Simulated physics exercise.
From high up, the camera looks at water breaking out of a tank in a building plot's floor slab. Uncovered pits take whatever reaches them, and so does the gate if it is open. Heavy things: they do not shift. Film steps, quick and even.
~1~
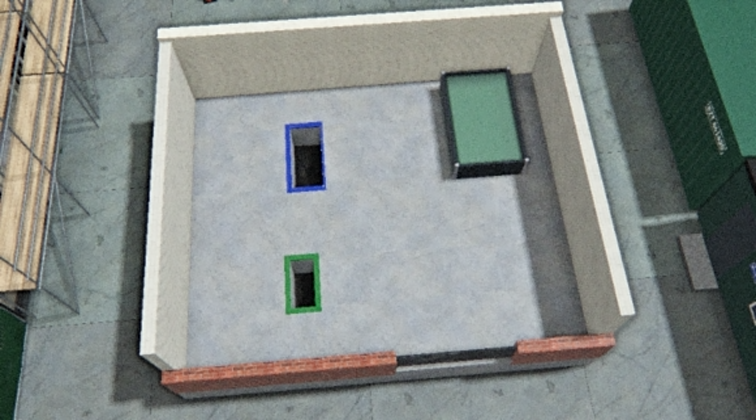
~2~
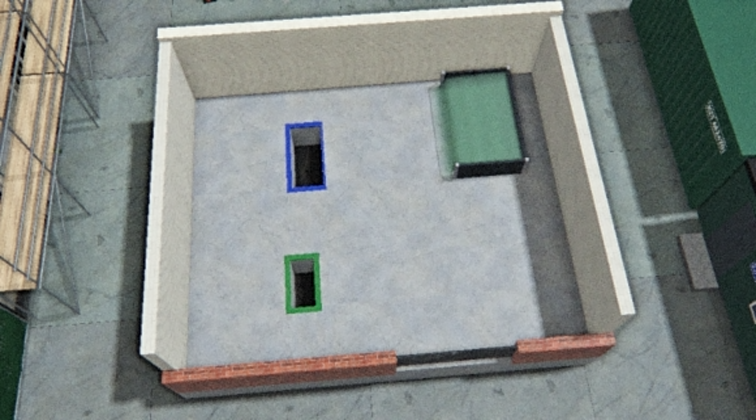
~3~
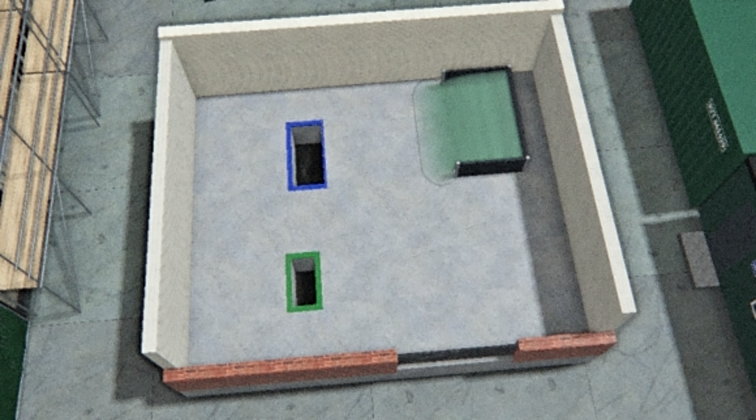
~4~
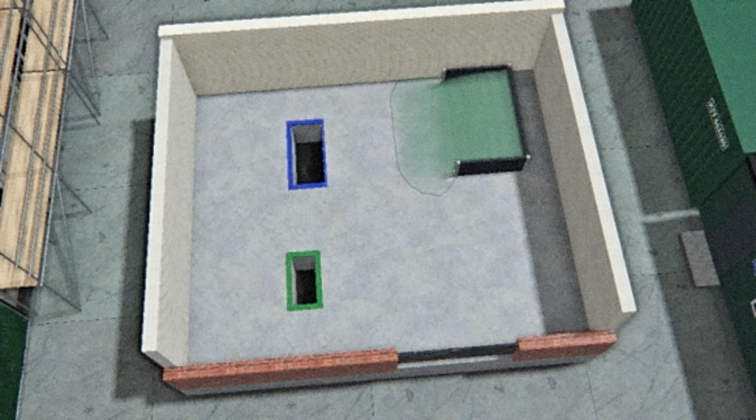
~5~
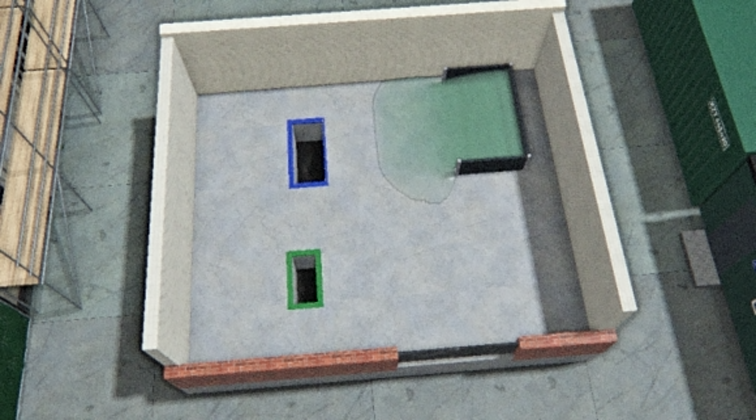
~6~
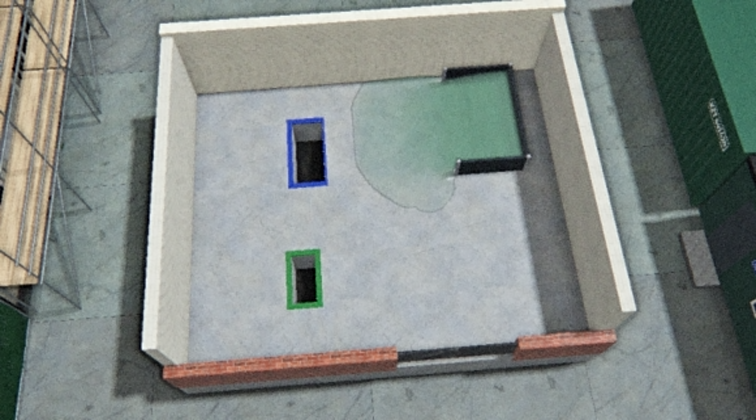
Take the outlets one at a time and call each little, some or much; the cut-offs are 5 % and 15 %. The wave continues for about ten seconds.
In order: The gate catches little; the green pit catches some; the blue pit catches much.
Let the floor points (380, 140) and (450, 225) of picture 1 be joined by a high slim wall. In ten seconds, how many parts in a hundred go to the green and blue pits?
Green 4 %, blue 25 %.
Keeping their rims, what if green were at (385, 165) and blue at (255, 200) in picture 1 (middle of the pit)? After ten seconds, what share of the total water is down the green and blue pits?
Looks like green collects 35 percent and blue collects 20 percent.
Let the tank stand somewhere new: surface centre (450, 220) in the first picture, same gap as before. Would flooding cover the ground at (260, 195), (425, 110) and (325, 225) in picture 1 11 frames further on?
Going through the three spots, I'd say swamped, high and dry, swamped.
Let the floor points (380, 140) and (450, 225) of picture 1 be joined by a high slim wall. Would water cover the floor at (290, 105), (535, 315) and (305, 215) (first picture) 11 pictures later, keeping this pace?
Same order as asked - soaked, unsoaked, unsoaked.
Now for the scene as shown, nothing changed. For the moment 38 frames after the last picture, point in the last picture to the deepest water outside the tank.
Check close to (188, 372).
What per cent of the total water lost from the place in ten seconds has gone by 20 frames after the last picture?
Roughly 60 percent.
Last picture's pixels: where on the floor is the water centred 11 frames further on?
The centre of mass sits at about (393, 132).
A moment on, water covers 25 % of the floor; the gate 0 %, the green pit 0 %, the blue pit 5 %.
Next, water covers 35 % of the floor; the gate 0 %, the green pit 0 %, the blue pit 16 %.
Then, water covers 45 % of the floor; the gate 0 %, the green pit 2 %, the blue pit 28 %.
Later, water covers 50 % of the floor; the gate 0 %, the green pit 4 %, the blue pit 37 %.
In the end, water covers 50 % of the floor; the gate 0 %, the green pit 8 %, the blue pit 43 %.
